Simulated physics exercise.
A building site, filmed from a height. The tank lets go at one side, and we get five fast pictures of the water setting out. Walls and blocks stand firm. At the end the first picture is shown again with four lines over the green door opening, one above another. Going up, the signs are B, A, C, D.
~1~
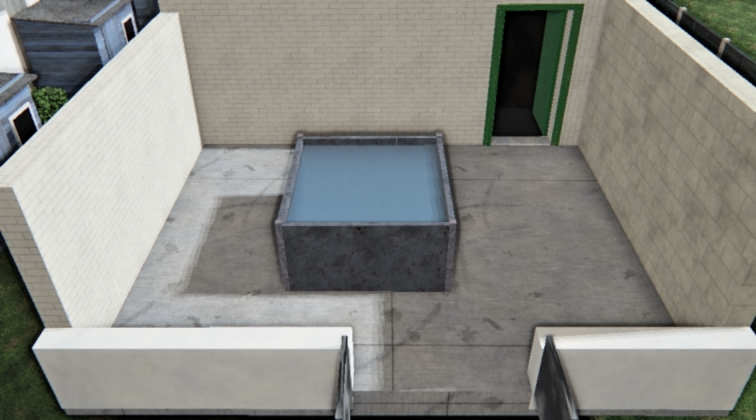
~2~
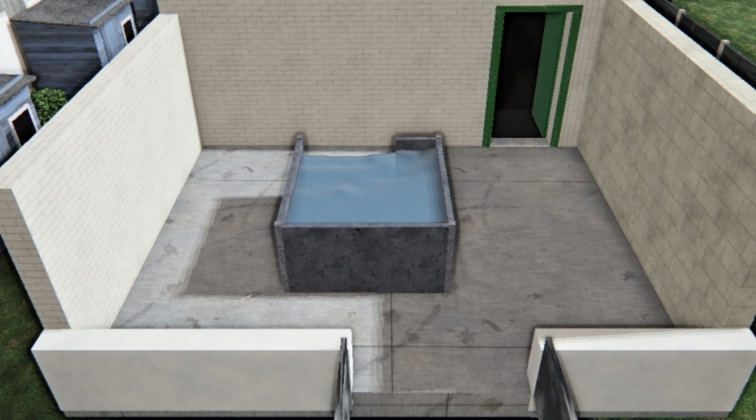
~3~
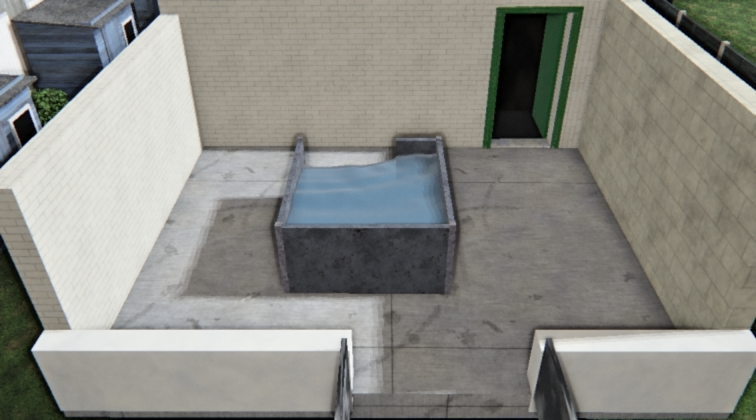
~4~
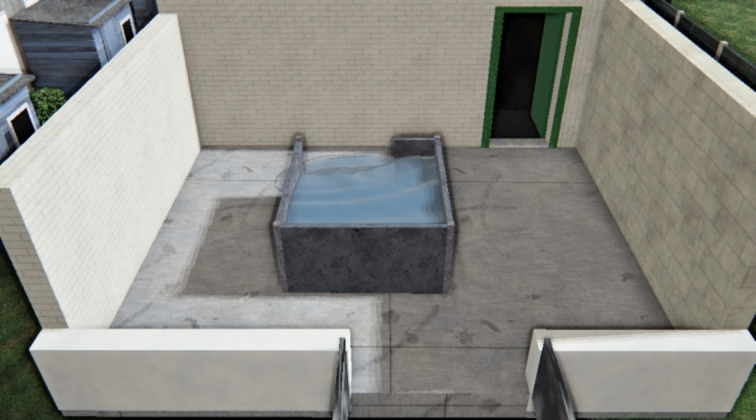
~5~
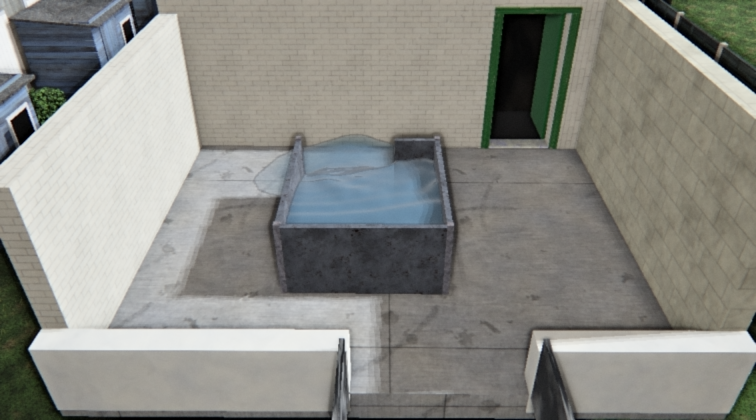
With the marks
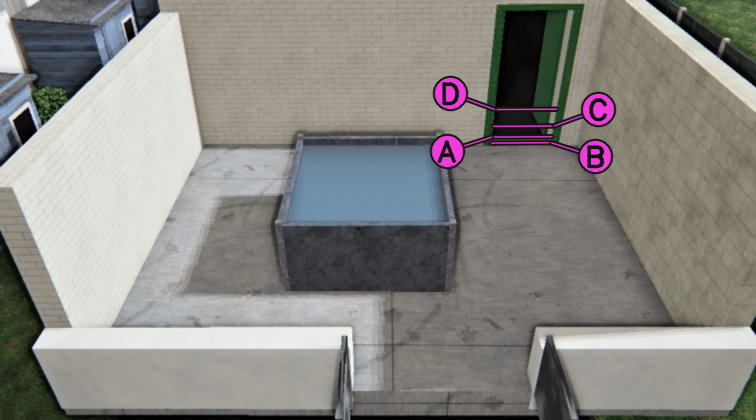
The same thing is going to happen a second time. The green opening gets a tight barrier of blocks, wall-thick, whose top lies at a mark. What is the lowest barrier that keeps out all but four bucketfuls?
A.
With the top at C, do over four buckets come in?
No, that is safe.
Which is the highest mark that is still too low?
B.
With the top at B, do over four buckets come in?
Yes, that goes wrong.
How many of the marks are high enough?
Three of them.
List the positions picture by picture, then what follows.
In the first picture, water in the tank at rest, its middle at (368, 182); foot of the green doorway at (520, 145); open gate at (444, 323).
In the second picture, water covers 1 % of the ground, its front hidden from here.
In the third picture, water covers 4 % of the ground, its front hidden from here.
In the fourth picture, water covers 9 % of the ground, its front hidden from here.
In the fifth picture, 14 % of the ground under water, visible out to (402, 147).
In magenta, A at (522, 136); B at (521, 142); C at (523, 126); D at (525, 109); from the bottom up B, A, C, D.
If A is chosen, a splash gets over, under a bucket.
If B is chosen, about 9 bucketfuls get in.
If C is chosen, nothing gets over.
If D is chosen, nothing gets over.
